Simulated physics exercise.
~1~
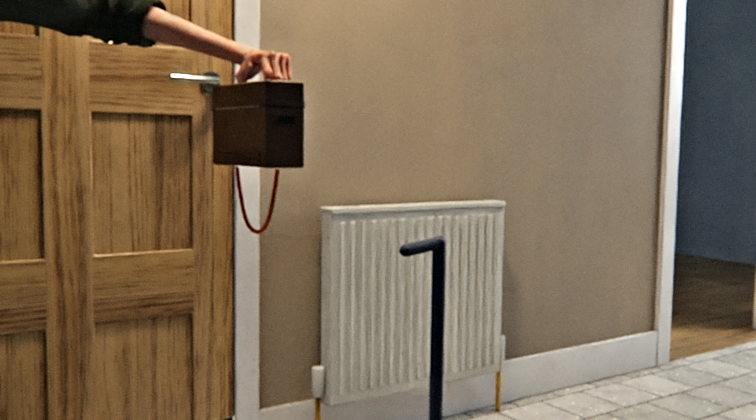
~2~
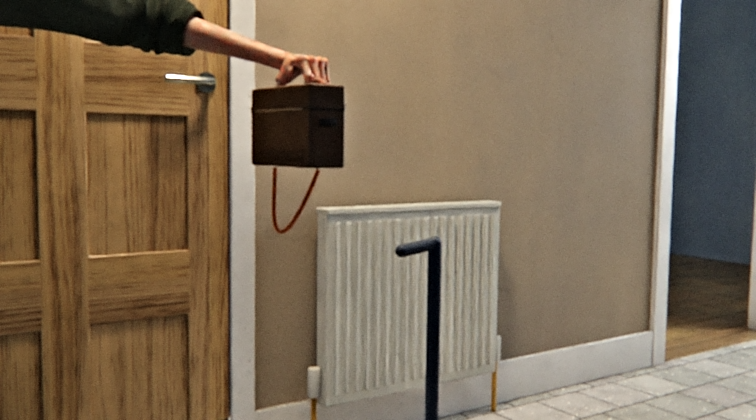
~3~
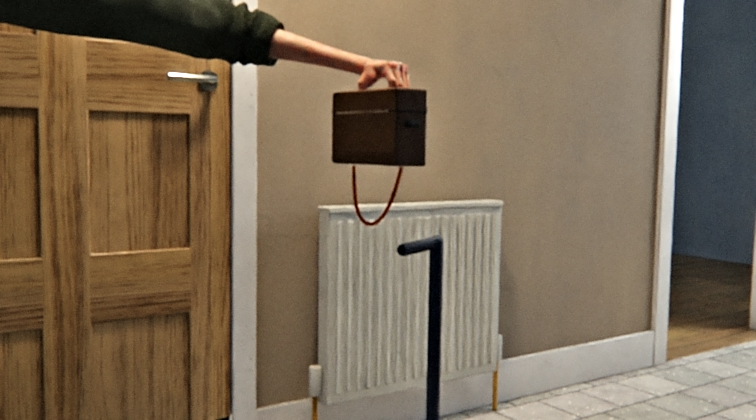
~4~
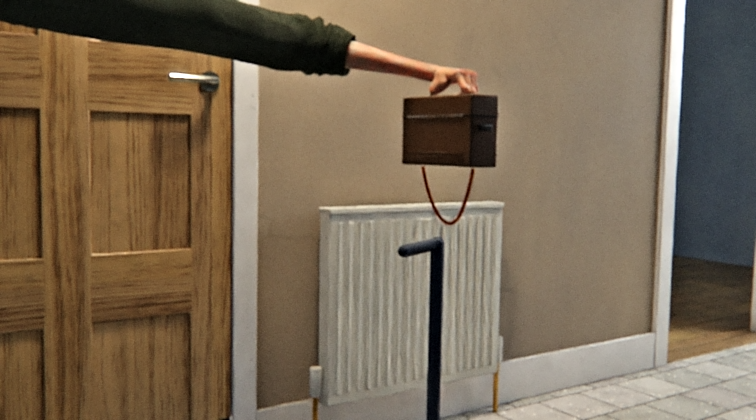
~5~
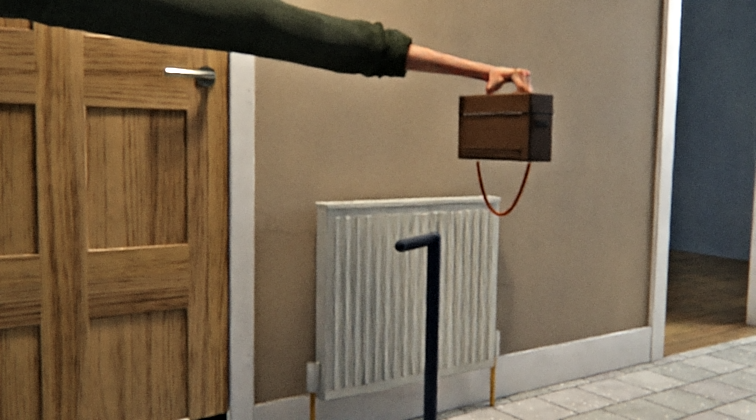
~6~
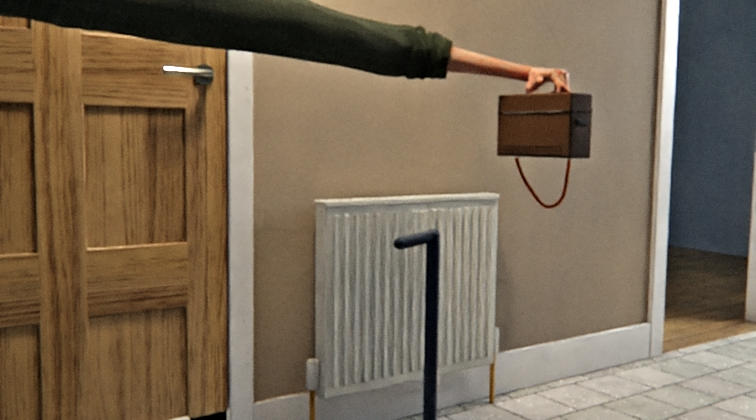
A brown case with a thin red loop hanging beneath it was carried by an outstretched arm from left to right, above a dark post with a sideways hook, and it passed over freely, ending up held beyond the post on the right.
